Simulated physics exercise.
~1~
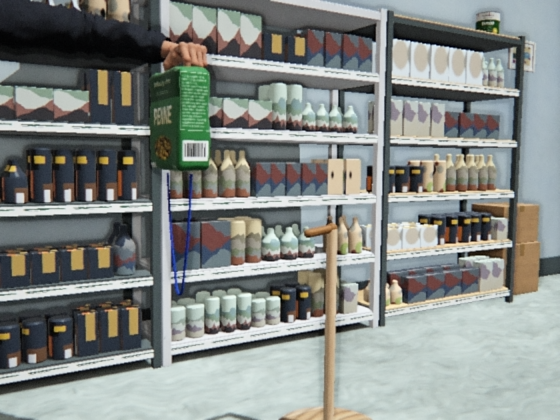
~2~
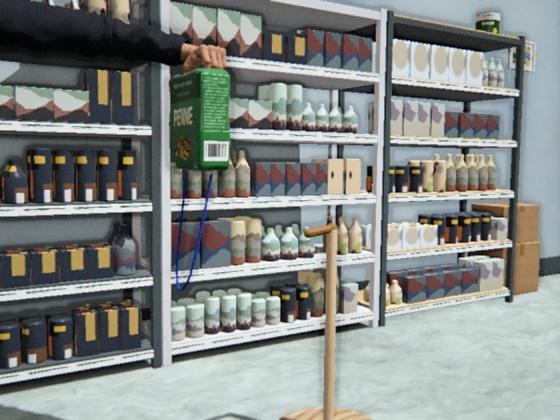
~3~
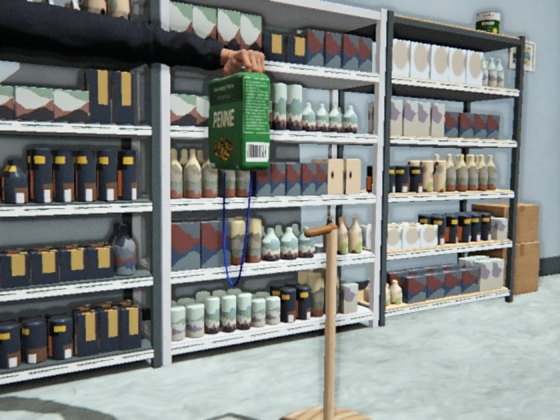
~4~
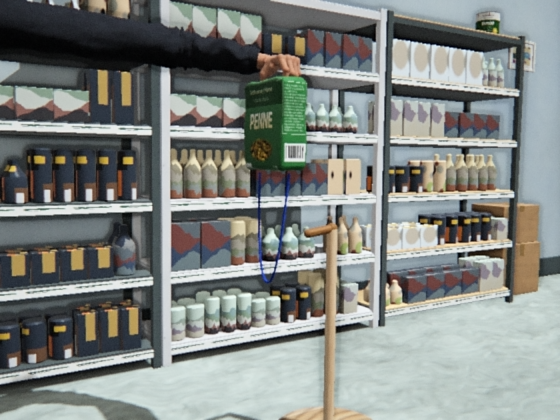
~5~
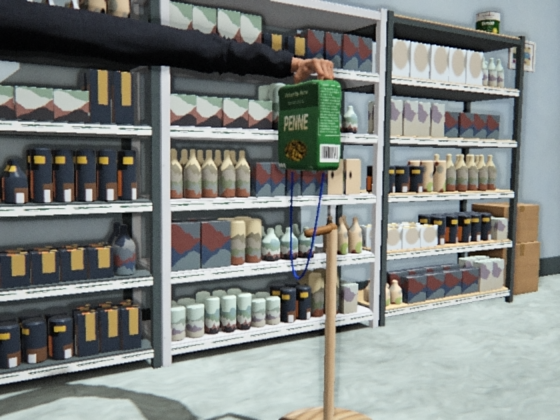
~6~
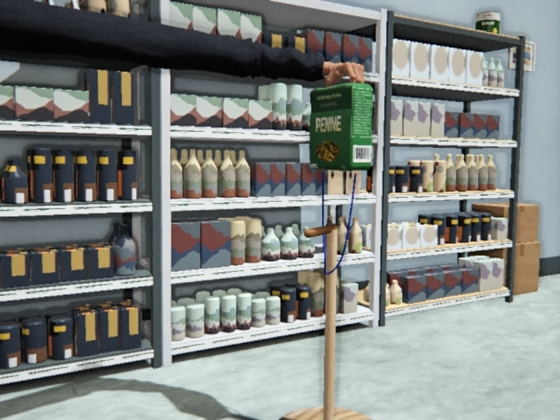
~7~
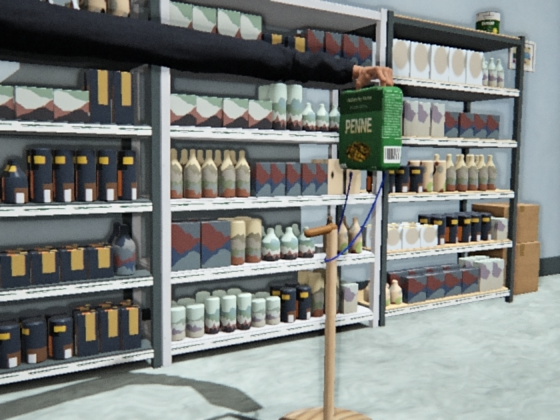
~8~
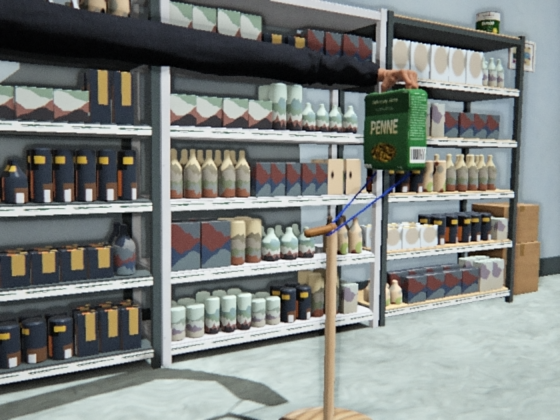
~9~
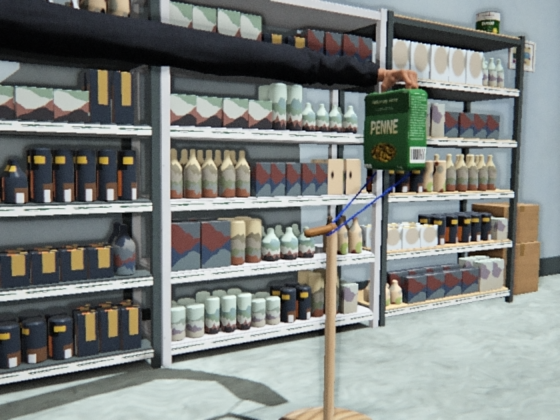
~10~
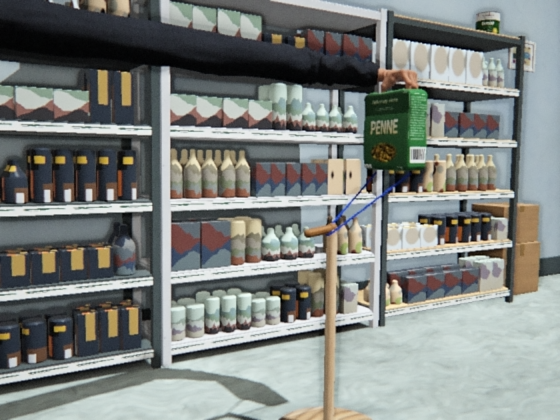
In a storeroom lined with stocked shelves, a hand carries a green penne package with a hanging blue loop rightward toward a wooden stand. The package passes the post, the loop catches on its peg and pulls taut, and the hand stops with the package held upright to the right.
